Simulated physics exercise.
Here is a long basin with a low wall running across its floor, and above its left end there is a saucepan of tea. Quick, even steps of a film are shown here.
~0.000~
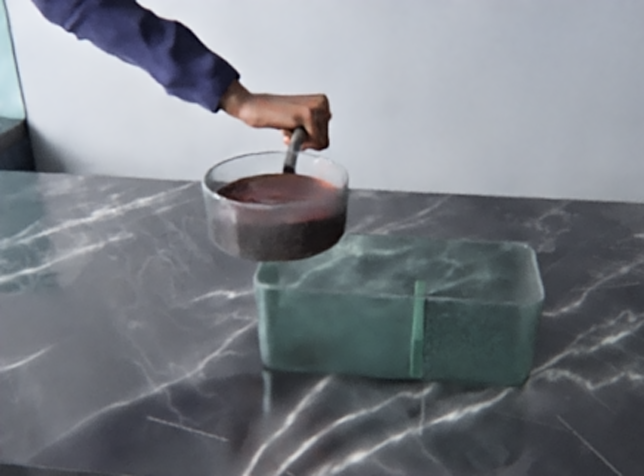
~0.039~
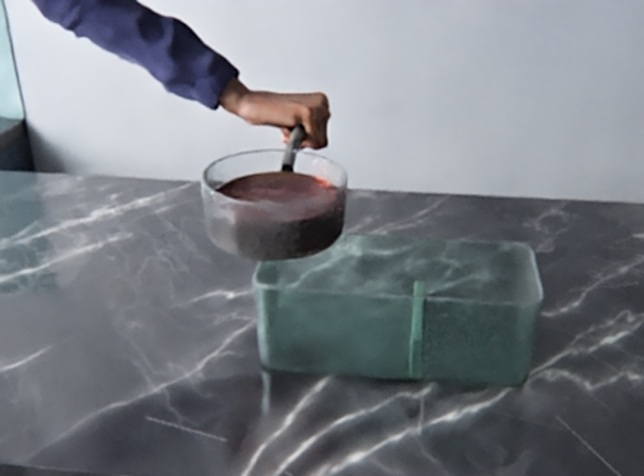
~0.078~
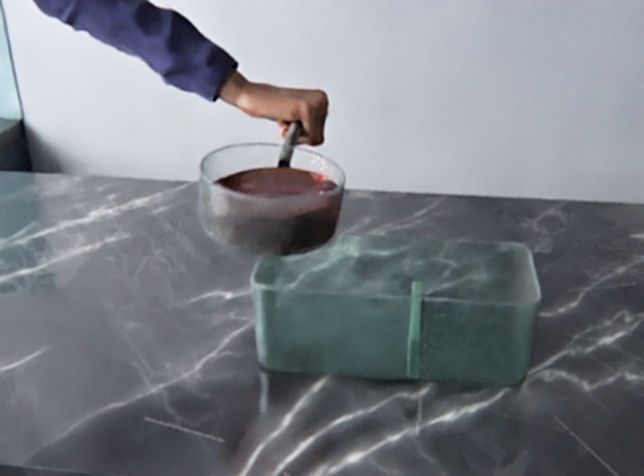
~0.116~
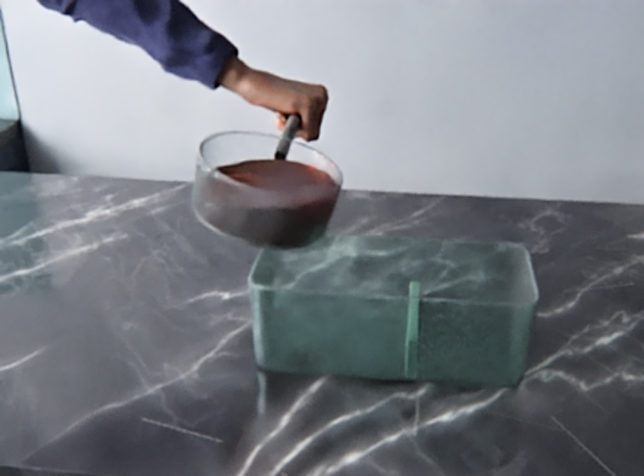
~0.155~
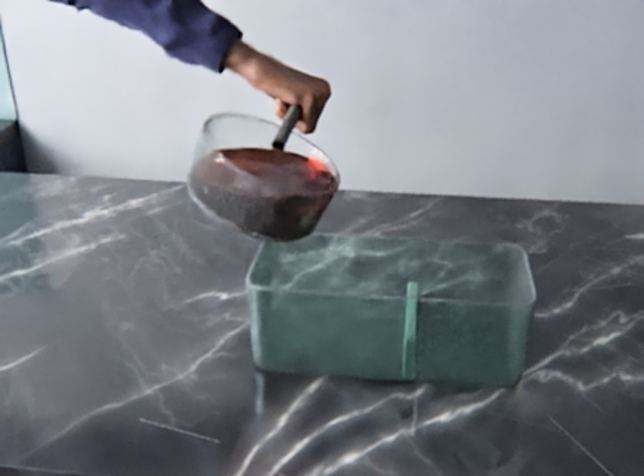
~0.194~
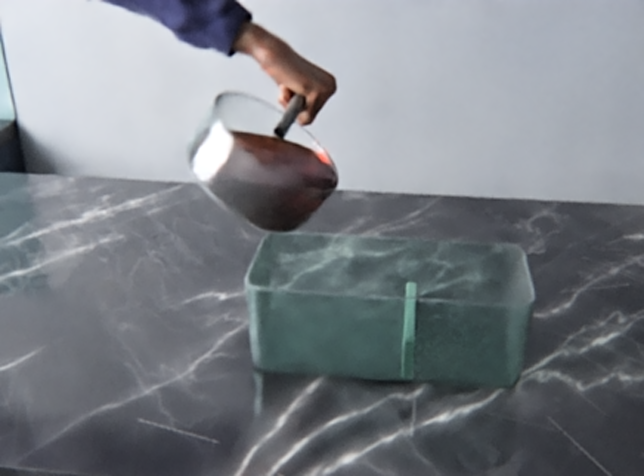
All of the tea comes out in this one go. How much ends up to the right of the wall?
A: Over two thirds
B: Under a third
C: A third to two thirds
A third to two thirds.
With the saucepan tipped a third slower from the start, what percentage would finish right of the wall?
Near 60 parts in a hundred.
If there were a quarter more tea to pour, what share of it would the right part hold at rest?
That share would be some 60 parts in a hundred.
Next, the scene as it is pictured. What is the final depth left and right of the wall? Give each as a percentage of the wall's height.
Roughly 20 left of the wall, roughly 60 right of it.
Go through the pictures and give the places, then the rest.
Tilt 0°; pouring edge (347, 182); surface from (212, 192) to (345, 199); the long basin's rim runs from (265, 257) to (538, 274); the wall's top is at (419, 309), in the first picture.
Tilt 2°; pouring edge (346, 182); surface from (210, 191) to (344, 197), in the second picture.
Tilt 6°; pouring edge (344, 183); surface from (206, 187) to (340, 192), in the third picture.
Tilt 14°; pouring edge (341, 183); surface from (200, 177) to (338, 185), in the fourth picture.
Tilt 24°; pouring edge (338, 184); surface from (195, 160) to (337, 179), in the fifth picture.
Tilt 35°; pouring edge (337, 184); surface from (194, 136) to (331, 170), in the sixth picture.
A moment on, the saucepan is tipped on its side and 42 per cent is still to pour, 5 is left of the wall and 0 right of it.
Next, the saucepan is tipped right over and 6 per cent is still to pour, 6 is left of the wall and 76 right of it.
Then the saucepan is tipped right over and 2 per cent is still to pour, 16 is left of the wall and 48 right of it.
Later the saucepan is tipped right over and 4 per cent is still to pour, 24 is left of the wall and 58 right of it.
In the end 34 per cent lies left of the wall, 59 right of it and 7 outside.
